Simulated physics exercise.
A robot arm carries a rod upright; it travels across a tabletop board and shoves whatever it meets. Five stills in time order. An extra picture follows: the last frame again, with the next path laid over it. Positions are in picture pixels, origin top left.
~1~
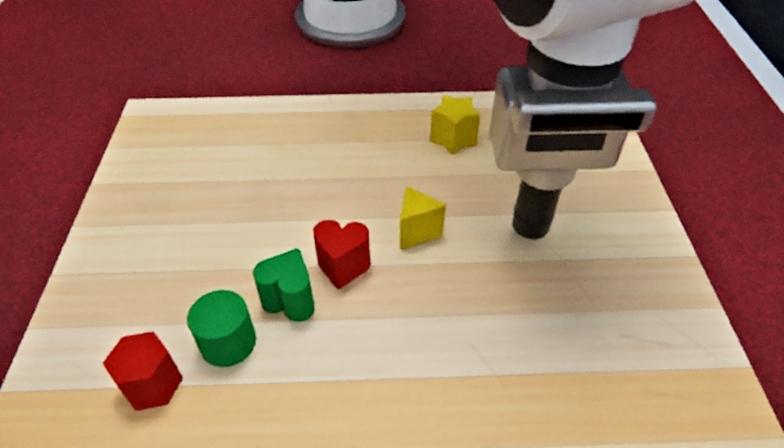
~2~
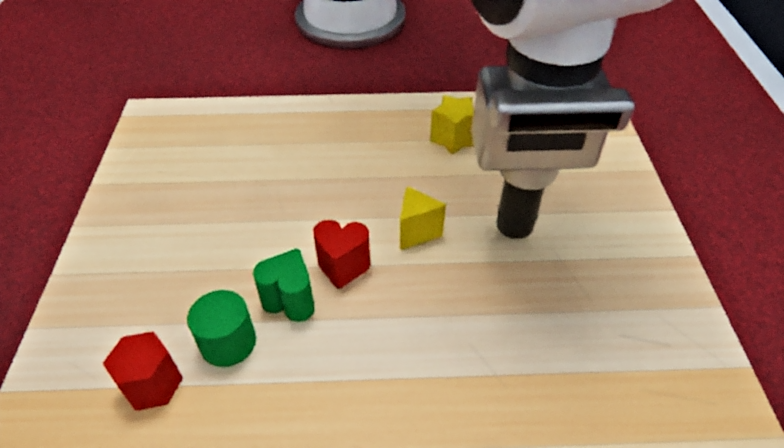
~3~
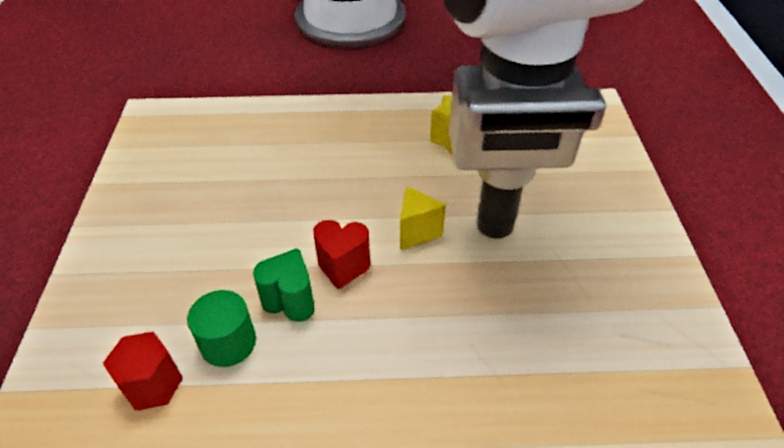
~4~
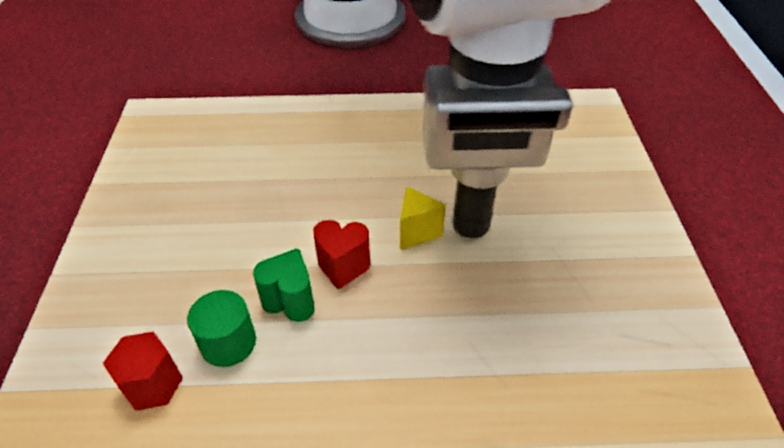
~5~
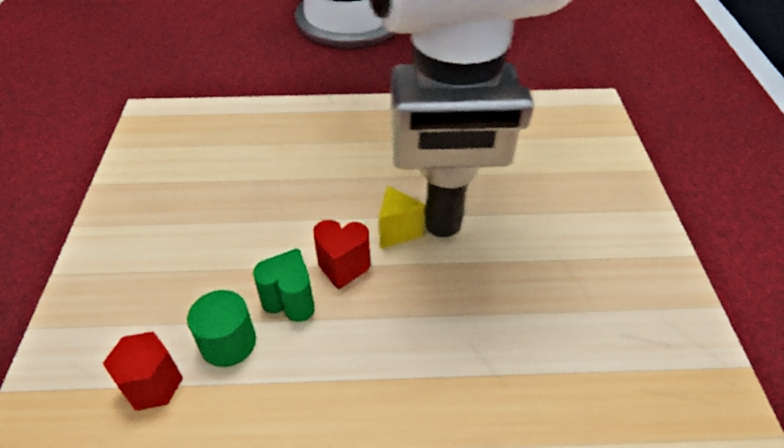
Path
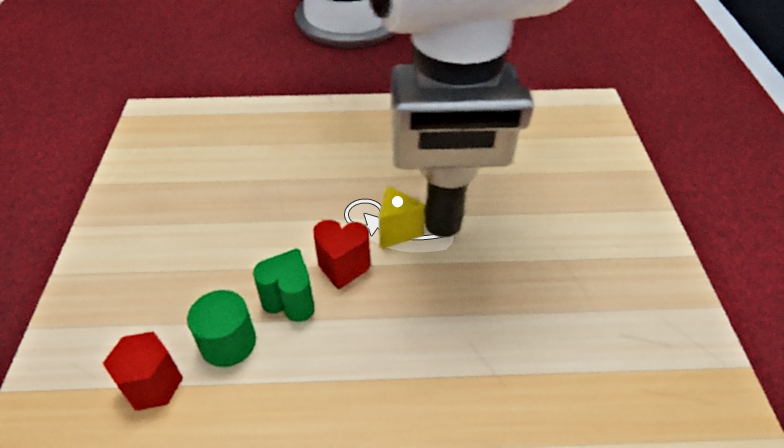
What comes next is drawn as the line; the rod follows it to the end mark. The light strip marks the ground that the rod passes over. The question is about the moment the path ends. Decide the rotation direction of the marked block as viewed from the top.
It turns counter-clockwise.
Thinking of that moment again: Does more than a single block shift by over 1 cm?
I expect not.
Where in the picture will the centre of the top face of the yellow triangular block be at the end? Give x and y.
Its top centre lands on (317, 188).
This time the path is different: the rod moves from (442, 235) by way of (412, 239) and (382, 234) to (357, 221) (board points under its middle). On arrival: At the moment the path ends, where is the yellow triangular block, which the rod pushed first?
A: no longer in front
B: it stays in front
The correct letter is B.
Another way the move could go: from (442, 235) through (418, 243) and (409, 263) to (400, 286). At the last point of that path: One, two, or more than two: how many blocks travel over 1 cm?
My answer is one.
Drawn move, from (442, 235) over (412, 238) and (384, 230) to (365, 214); the dot is on the yellow triangular block.
The first path, step by step. Halfway along, rod (396, 224); yellow triangular block (351, 197), turned 15° clockwise.
At the end, rod (364, 203); red heart-shaped block still; yellow triangular block (317, 188), turned 25° anticlockwise.
